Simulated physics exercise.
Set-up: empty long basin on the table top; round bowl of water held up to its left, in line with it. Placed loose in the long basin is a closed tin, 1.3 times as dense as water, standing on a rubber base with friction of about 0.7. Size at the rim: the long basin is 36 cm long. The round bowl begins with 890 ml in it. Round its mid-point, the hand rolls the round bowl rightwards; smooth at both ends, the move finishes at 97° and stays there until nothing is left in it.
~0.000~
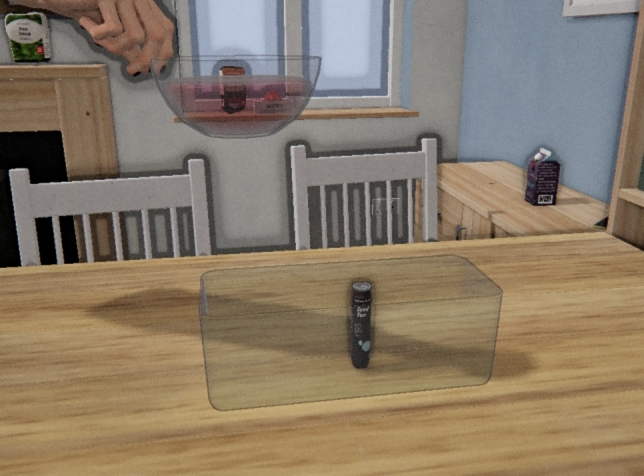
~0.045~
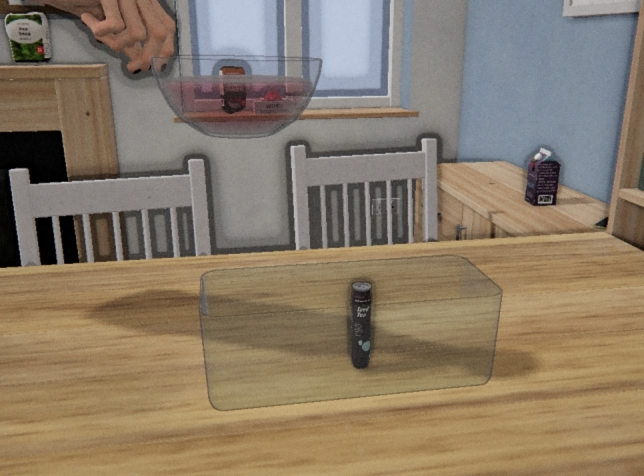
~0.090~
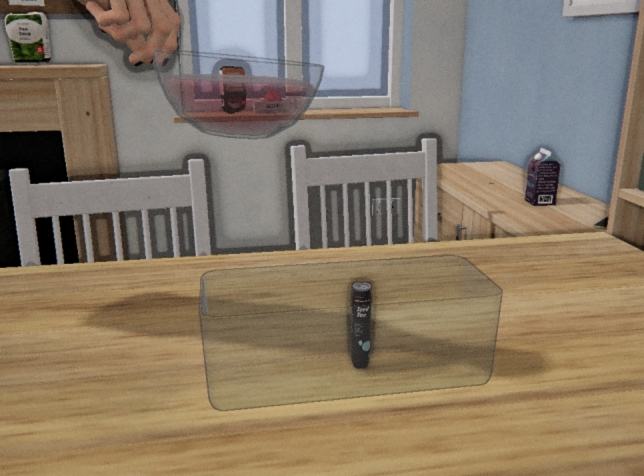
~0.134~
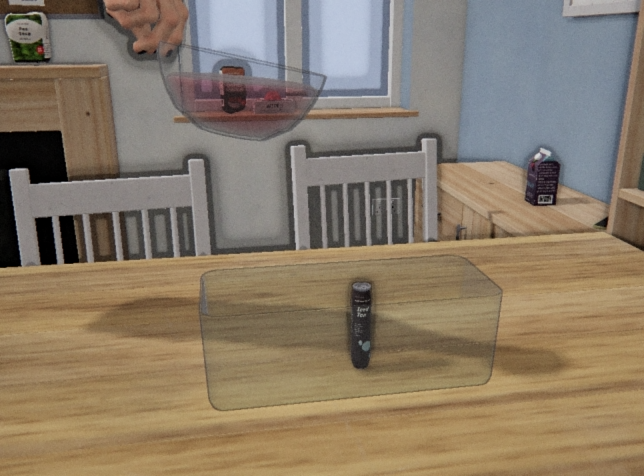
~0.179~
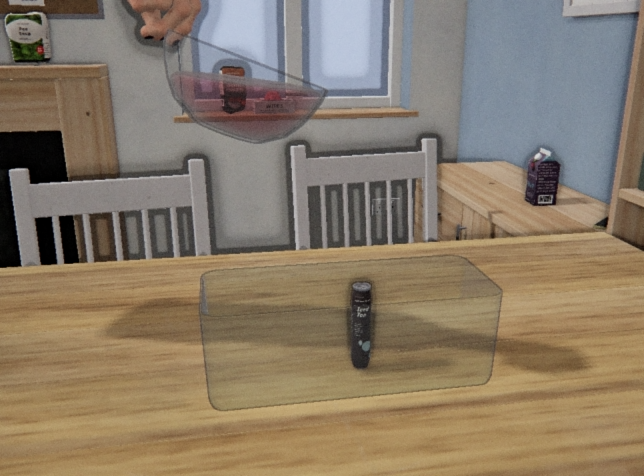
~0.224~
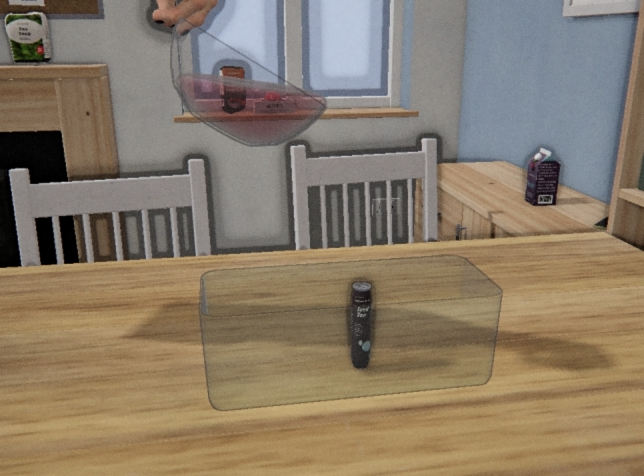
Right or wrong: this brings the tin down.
Wrong, the tin stays up.
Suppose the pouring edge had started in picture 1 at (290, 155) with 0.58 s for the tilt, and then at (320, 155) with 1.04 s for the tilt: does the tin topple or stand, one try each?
Trial 1 - tin tips; trial 2 - tin tips.
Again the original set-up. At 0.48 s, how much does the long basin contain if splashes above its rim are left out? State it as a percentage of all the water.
Close to 12 in a hundred.
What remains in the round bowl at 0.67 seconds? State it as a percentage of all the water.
About 1 % is still there.
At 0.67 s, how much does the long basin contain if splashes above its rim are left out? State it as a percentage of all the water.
Some 88 percent of the total.
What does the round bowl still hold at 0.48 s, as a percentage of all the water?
Roughly 16 %.
After 0.48 s the tilt is 90° and 16 per cent is still to pour; the tin stands where it began.
After 0.67 s the tilt is 97° and 1 per cent is still to pour; the tin stands where it began.
After 0.87 s the tilt is 97° and 0 per cent is still to pour; the tin stands where it began.
After 1.08 s the tilt is 97° and 0 per cent is still to pour; the tin stands 1 cm from where it began.
In the end the tin stands 1 cm from where it began.
